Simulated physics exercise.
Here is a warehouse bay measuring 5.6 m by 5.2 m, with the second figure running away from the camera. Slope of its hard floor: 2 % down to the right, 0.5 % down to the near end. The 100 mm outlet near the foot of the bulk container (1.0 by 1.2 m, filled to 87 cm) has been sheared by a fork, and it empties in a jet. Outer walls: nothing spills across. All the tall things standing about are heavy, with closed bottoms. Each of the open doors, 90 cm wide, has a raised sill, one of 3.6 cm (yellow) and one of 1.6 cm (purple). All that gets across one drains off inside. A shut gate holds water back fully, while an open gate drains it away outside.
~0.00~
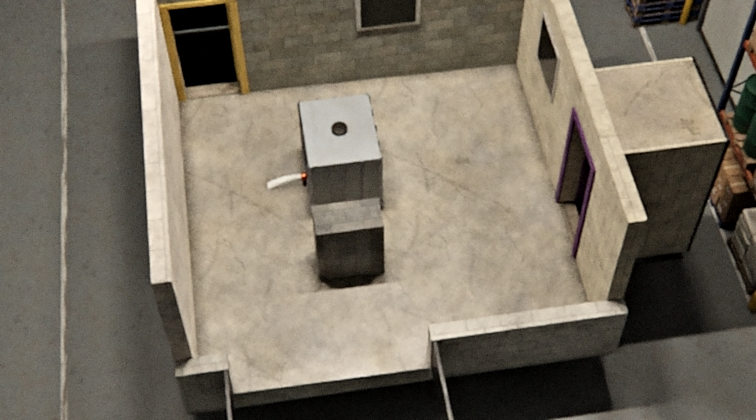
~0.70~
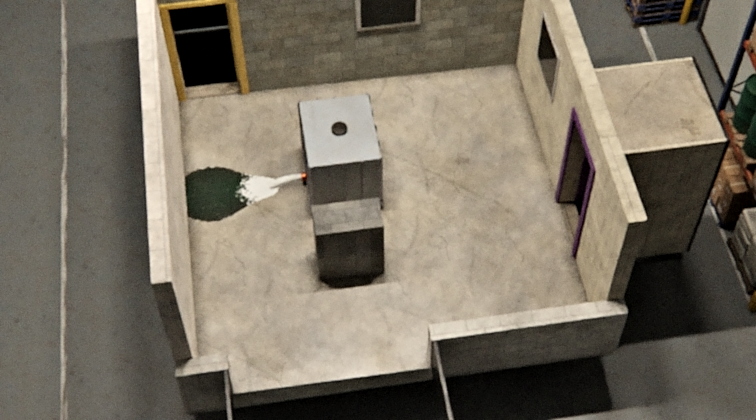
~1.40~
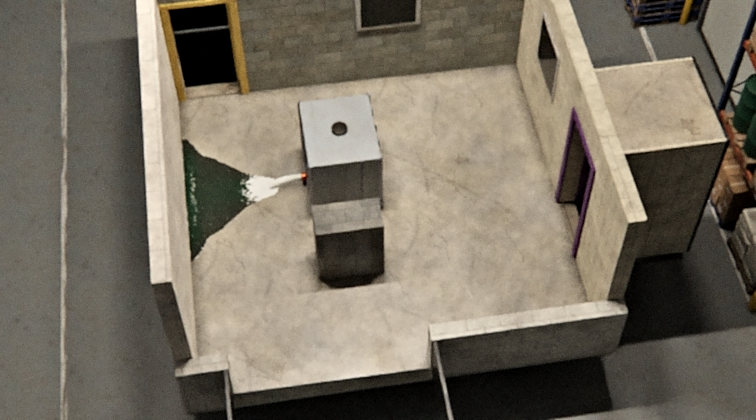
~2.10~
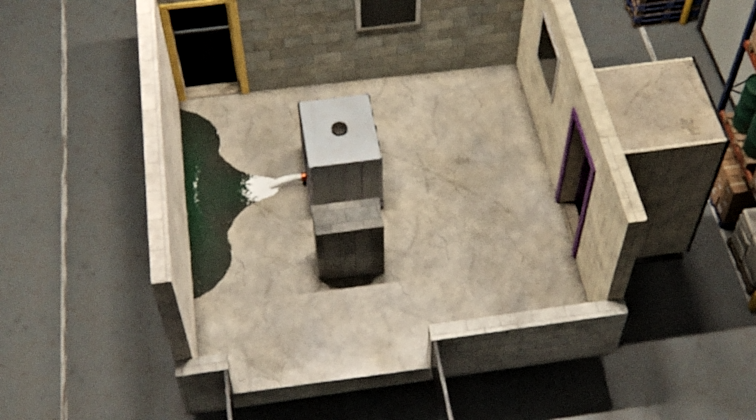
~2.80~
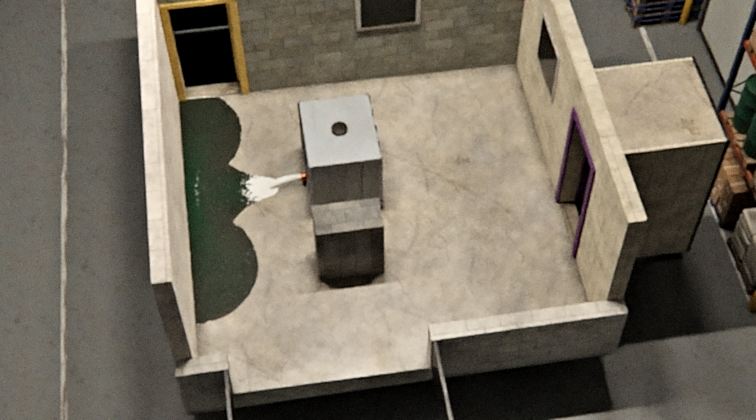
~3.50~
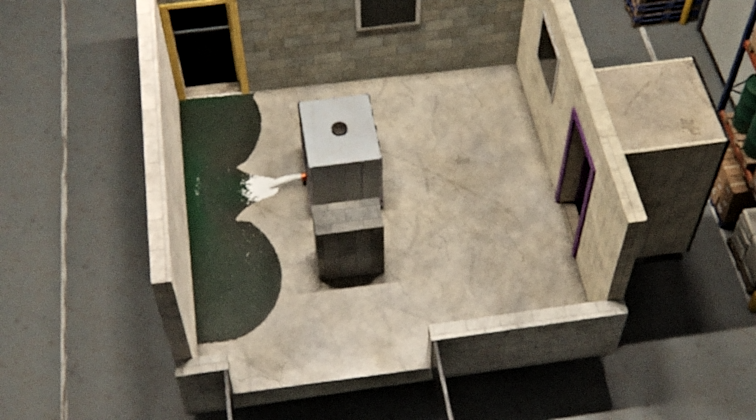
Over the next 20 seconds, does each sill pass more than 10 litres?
Yellow door - no, purple door - no.
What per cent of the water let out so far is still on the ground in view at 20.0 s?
Share: About 82 %.
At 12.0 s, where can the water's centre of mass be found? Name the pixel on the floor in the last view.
Centre of water: Approx. (314, 194).
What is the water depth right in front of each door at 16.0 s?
Depths in centimetres: Yellow 3.0, purple 1.2.
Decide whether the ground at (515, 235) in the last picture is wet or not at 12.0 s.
Bone dry.
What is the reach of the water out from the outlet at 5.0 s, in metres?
3.6 m.
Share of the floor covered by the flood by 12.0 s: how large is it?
Something like 70 percent is wet.
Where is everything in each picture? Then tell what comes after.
The jet has just started at (290, 179); the ground is still dry, in the first frame.
From the spout at (290, 179) the water has spread over 0.9 m2; its tip is at (188, 212), and it is 1.5 cm deep on average, in the second frame.
From the spout at (290, 179) the water has spread over 1.3 m2; its tip is at (191, 258), and it is 1.6 cm deep on average, in the third frame.
The jet leaves at (290, 179); the sheet reaches (194, 296), 2.6 m away, and wets 2.2 m2, in the fourth frame.
The jet leaves at (290, 179); the sheet reaches (196, 321), 2.9 m away, and wets 3.5 m2, in the fifth frame.
From the spout at (290, 179) the water has spread over 4.8 m2; its tip is at (198, 340), and it is 1.1 cm deep on average, in the sixth frame.
After 5.0 s water covers 25 % of the floor and is deepest (8 cm) near (187, 202); yellow door 3.2 cm at the sill, 0 L in, purple door not reached.
After 8.0 s water covers 45 % of the floor and is deepest (7 cm) near (186, 193); yellow door 3.2 cm at the sill, 0 L in, purple door not reached.
After 12.0 s water covers 70 % of the floor and is deepest (6 cm) near (199, 201); yellow door 3 cm at the sill, 1 L in, purple door not reached.
After 16.0 s water covers 75 % of the floor and is deepest (6 cm) near (199, 201); yellow door 2.8 cm at the sill, 1 L in, purple door 1.3 cm at the sill, 0 L in.
After 20.0 s water covers 80 % of the floor and is deepest (5 cm) near (199, 201); yellow door 2.6 cm at the sill, 1 L in, purple door 2.6 cm at the sill, 1 L in.
